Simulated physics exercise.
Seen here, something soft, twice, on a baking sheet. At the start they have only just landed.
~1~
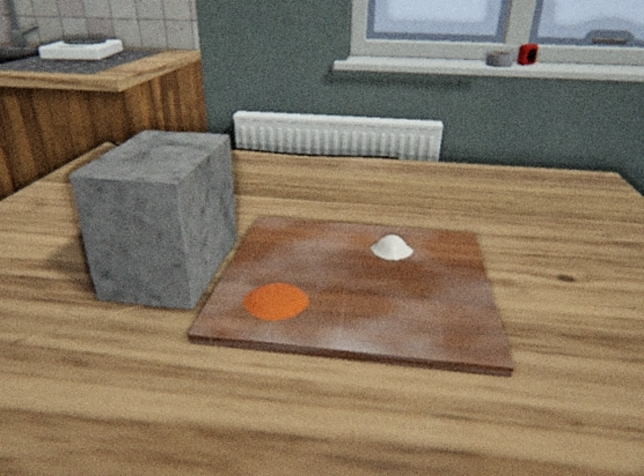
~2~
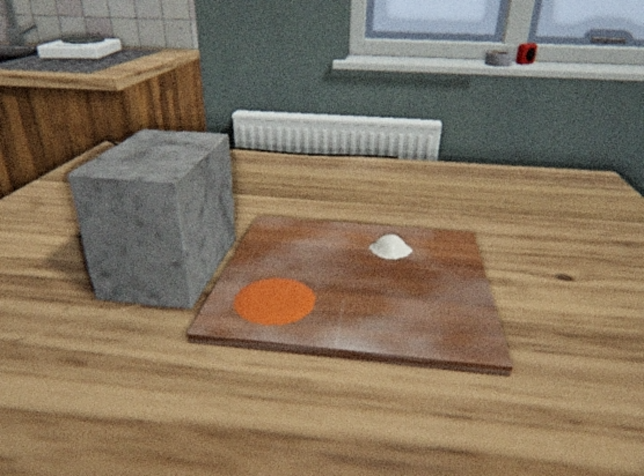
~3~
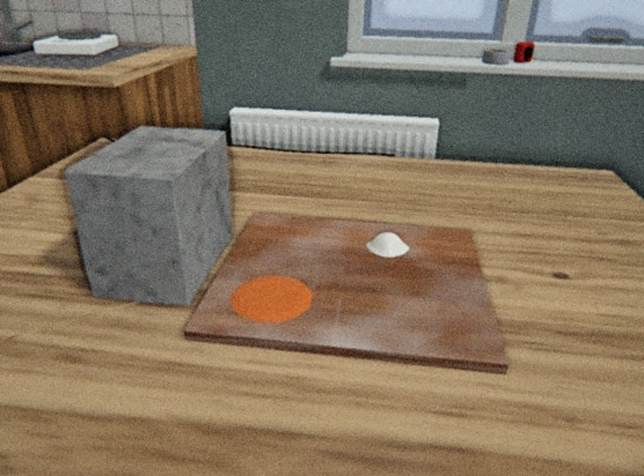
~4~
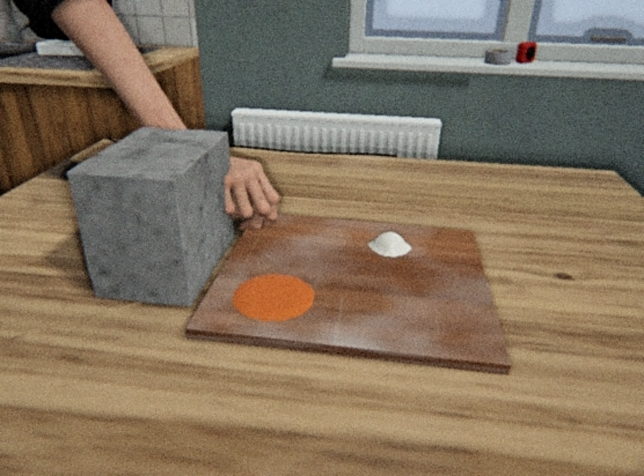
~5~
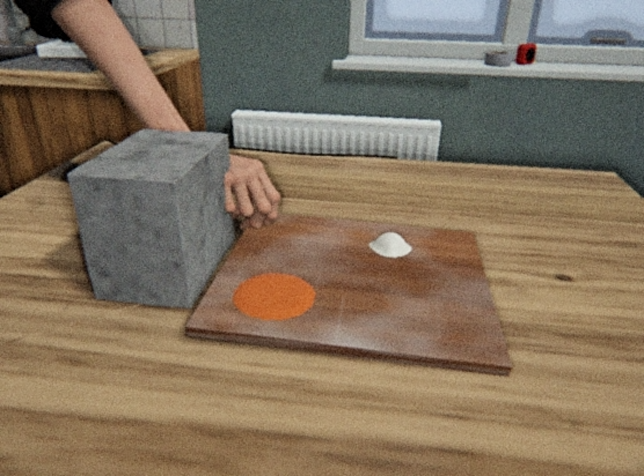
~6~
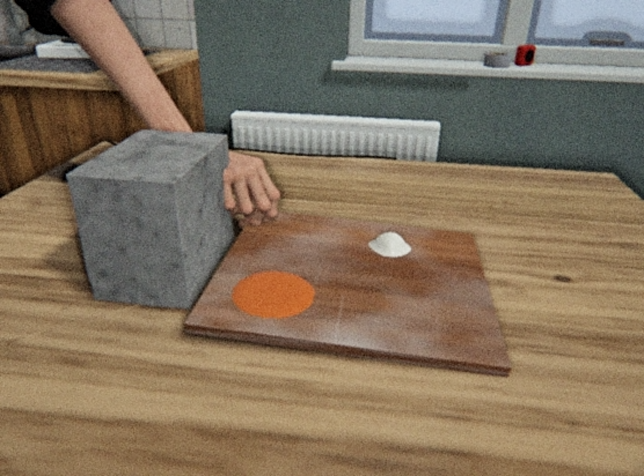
An orange patch of something soft spreads a little wider on a flat brown board, while a small white mound beside a gray block keeps its heaped shape. A hand then reaches in from behind the block, takes the board's far left corner and raises that end very slightly.
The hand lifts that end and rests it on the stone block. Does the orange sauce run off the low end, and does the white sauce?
The orange sauce holds its ground; the white sauce holds its ground.
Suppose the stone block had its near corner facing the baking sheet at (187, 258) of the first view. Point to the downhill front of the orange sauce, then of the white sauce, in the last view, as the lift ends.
In turn (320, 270) and (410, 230).
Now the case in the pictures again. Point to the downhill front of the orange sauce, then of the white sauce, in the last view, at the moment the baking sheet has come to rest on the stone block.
The first near (392, 247), the second near (430, 220).
Shortly, slope about 32°; the orange sauce has crept a little; the white sauce has not moved.
Then, the orange sauce has crept down a long way; the white sauce has not moved.
At the finish, slope about 32°; the orange sauce has crept down a long way; the white sauce has not moved.
